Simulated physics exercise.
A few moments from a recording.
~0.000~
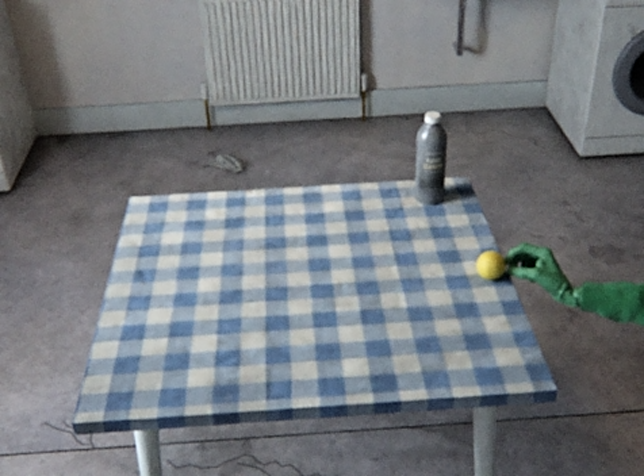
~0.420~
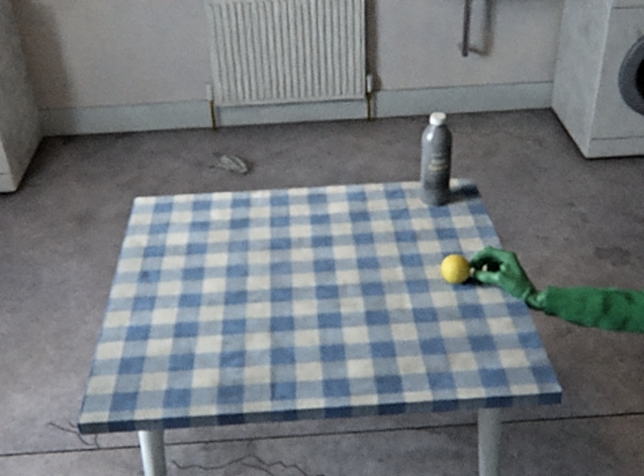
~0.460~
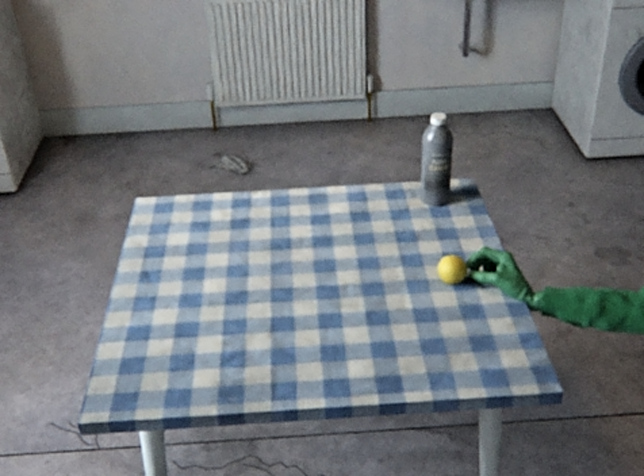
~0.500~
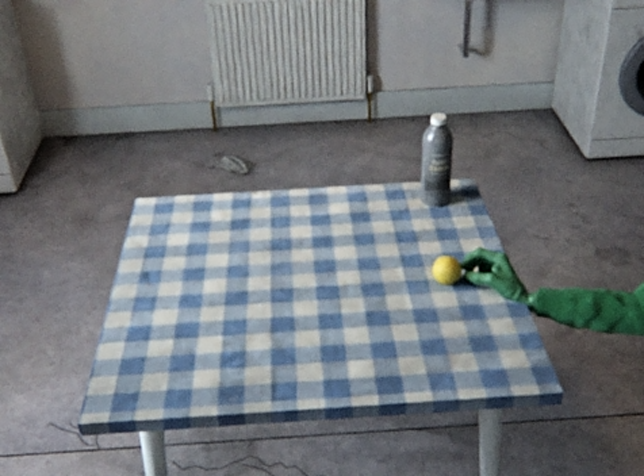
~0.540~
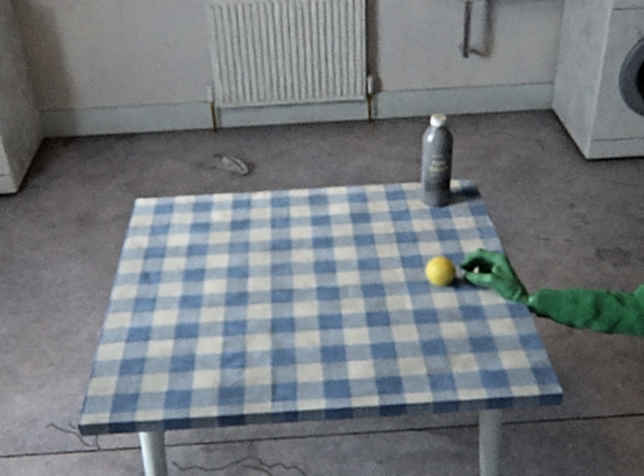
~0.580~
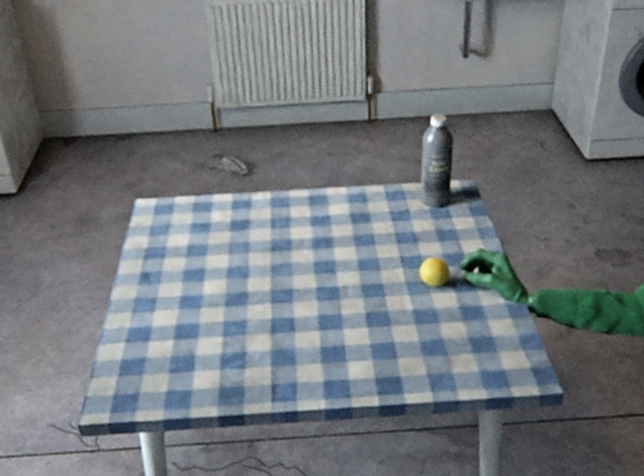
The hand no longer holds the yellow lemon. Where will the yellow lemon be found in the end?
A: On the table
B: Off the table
On the table (A).
After 0.78 s, yellow lemon shifted about its own width near (409, 274).
After 1.08 s, yellow lemon shifted well along near (381, 275).
In the end (1.9 s), moved from the start, yellow lemon. At the end, from the last picture's camera, yellow lemon near (364, 277).
